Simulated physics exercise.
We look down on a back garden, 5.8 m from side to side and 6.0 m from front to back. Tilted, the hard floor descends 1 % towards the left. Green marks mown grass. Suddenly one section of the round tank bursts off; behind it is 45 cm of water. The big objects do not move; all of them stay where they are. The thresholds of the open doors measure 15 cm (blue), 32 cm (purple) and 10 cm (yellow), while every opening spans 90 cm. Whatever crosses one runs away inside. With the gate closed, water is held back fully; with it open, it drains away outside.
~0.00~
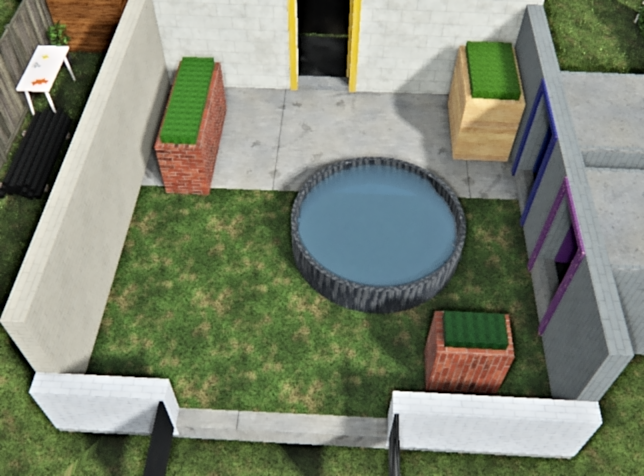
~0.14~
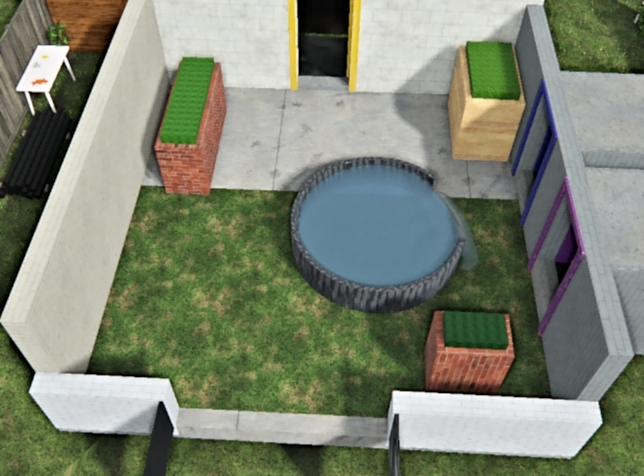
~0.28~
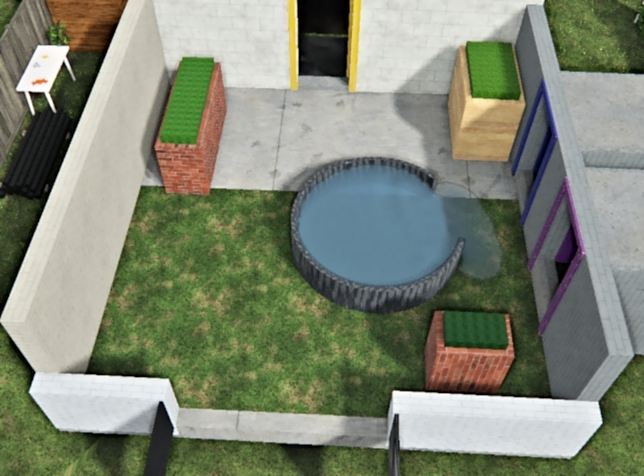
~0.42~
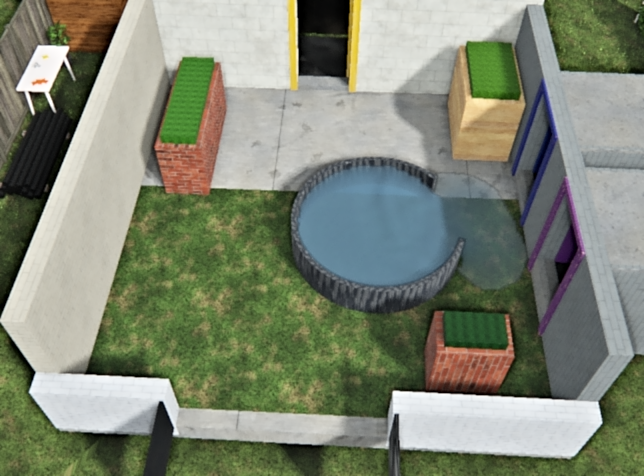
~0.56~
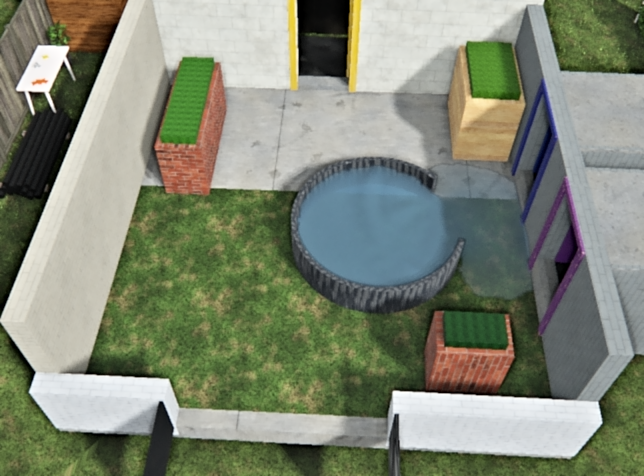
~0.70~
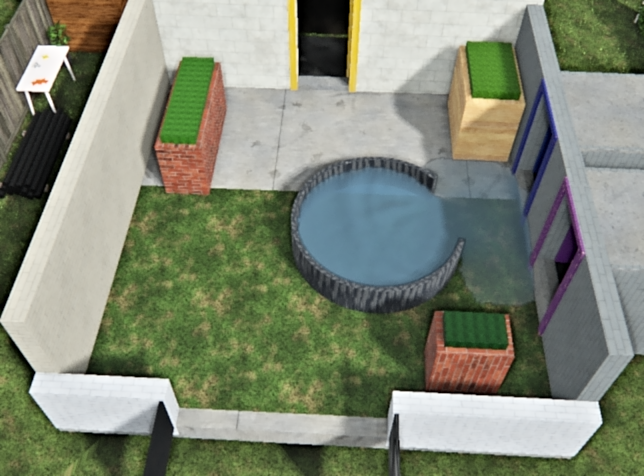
Water sits still in a round grey tank in a walled garden with grass, paving and brick planters, until a section of the tank's right side opens. The water pours through the gap and fans out over the grass and paving, spreading right to the wall with the blue and purple doorways.
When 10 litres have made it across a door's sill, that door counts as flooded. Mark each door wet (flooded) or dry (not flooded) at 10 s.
Status of blue door: Wet. Status of purple door: Dry. Status of yellow door: Dry.
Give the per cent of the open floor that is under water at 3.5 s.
I'd say around 45 %.
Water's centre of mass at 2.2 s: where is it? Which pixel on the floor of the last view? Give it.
Near (415, 234).
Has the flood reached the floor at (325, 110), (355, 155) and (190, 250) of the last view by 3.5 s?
Going through the three points: Awash, then awash, then not yet touched.
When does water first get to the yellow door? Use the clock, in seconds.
Arrival: Yellow 3.4 s.
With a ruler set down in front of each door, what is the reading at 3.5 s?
Door by door in centimetres: Blue shows 20, purple shows 11, yellow shows 2.
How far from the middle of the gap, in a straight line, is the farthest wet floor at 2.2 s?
That works out near 3.0 m.
After 1.4 s water covers 10 % of the floor and is deepest (32 cm) near (504, 171); blue door 25 cm at the sill, 14 L in, purple door 13 cm at the sill, 0 L in, yellow door not reached.
After 2.2 s water covers 20 % of the floor and is deepest (30 cm) near (504, 171); blue door 28 cm at the sill, 51 L in, purple door 14 cm at the sill, 0 L in, yellow door not reached.
After 3.5 s water covers 45 % of the floor and is deepest (21 cm) near (492, 171); blue door 20 cm at the sill, 98 L in, purple door 11 cm at the sill, 0 L in, yellow door 2 cm at the sill, 0 L in.
After 6.0 s water covers 65 % of the floor and is deepest (16 cm) near (170, 91); blue door 12 cm at the sill, 108 L in, purple door 9 cm at the sill, 0 L in, yellow door 8 cm at the sill, 0 L in.
After 10.0 s water covers 95 % of the floor and is deepest (10 cm) near (170, 91); blue door 7 cm at the sill, 108 L in, purple door 7 cm at the sill, 0 L in, yellow door 4 cm at the sill, 0 L in.
